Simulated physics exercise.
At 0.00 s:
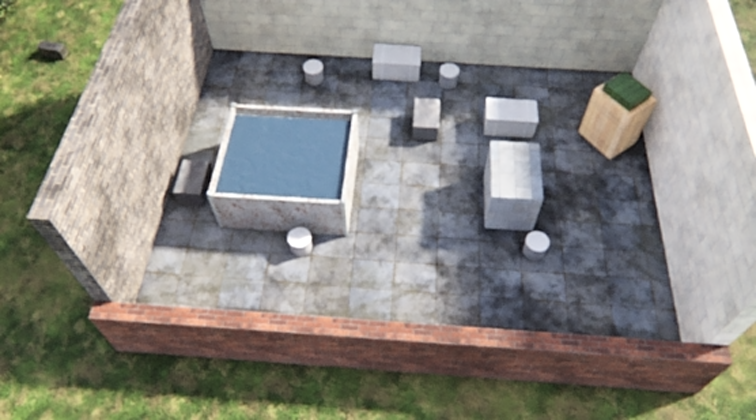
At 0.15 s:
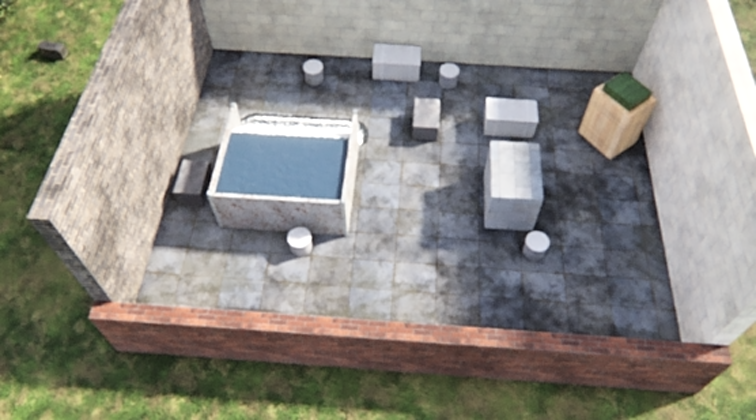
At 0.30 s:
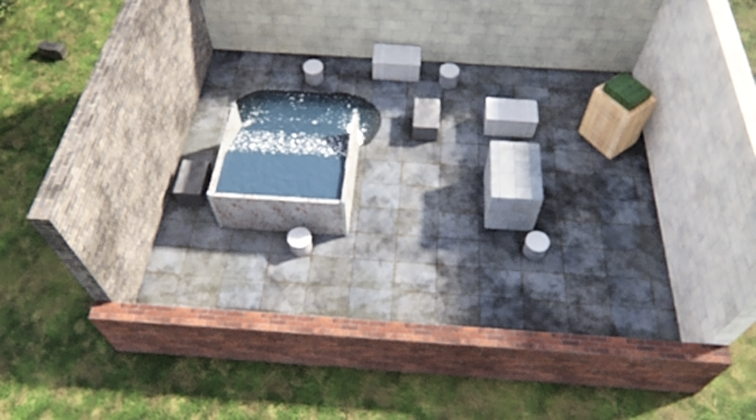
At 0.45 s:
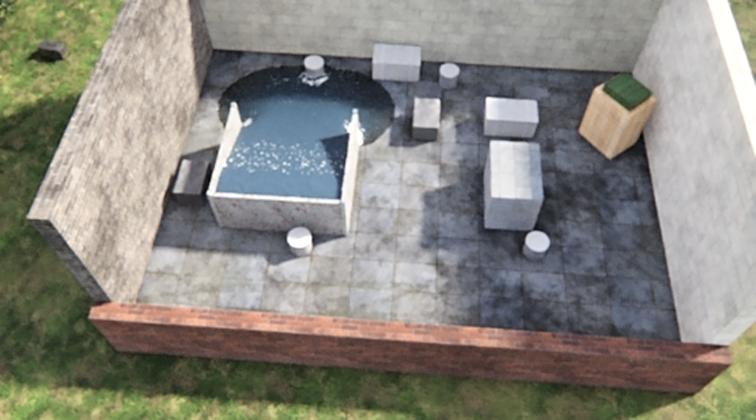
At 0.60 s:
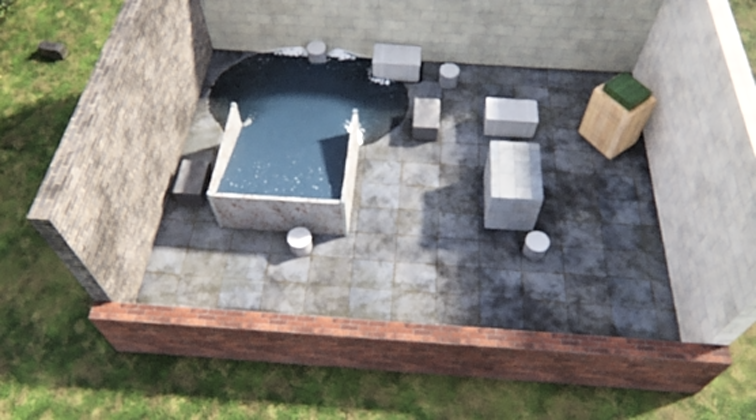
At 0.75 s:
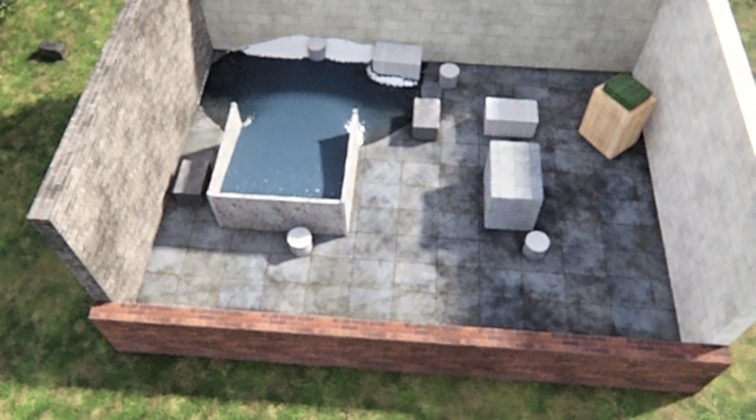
Water bursts through the far side of a pale, square tank at the left of a walled, grey-paved court, seen from high above by a still camera. Whitish blocks and small white cylinders stand about, with a green-topped wooden planter at right and red brick in front. The dark blue water fans out to the back wall, foaming there, and pushes one cylinder a little backward, while most other objects stay put.
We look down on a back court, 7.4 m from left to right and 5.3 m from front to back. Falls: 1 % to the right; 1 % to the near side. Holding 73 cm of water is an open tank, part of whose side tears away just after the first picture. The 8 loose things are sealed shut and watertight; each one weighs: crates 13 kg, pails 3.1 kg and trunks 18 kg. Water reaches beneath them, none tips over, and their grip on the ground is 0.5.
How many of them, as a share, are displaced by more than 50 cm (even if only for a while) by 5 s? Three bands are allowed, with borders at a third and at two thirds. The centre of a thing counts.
Highest of the three bands.
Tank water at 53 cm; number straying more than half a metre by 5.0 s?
It would come to 6 of them.
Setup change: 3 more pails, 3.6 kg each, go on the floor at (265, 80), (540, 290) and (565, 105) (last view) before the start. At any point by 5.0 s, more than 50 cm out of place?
Taking them one by one: It goes beyond, then it stays within, then it goes beyond.
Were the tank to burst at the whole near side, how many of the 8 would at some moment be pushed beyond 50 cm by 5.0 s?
That would give 4.
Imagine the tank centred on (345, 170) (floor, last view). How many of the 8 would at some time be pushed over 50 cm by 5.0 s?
6.
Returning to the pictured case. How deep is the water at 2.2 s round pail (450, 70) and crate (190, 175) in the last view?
About 4 and 0 cm.
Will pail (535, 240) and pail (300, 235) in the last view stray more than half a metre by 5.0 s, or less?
First one stays inside it, second one stays inside it.
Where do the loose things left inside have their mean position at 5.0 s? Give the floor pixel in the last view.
Around (494, 180).
After 1.1 s 0 of 8 are over 50 cm from their spots; 1 afloat.
After 2.2 s 3 of 8 are over 50 cm from their spots; 2 afloat.
After 3.5 s 6 of 8 are over 50 cm from their spots; 4 afloat.
After 5.0 s 6 of 8 are over 50 cm from their spots, and 6 have been at some point; 4 afloat.
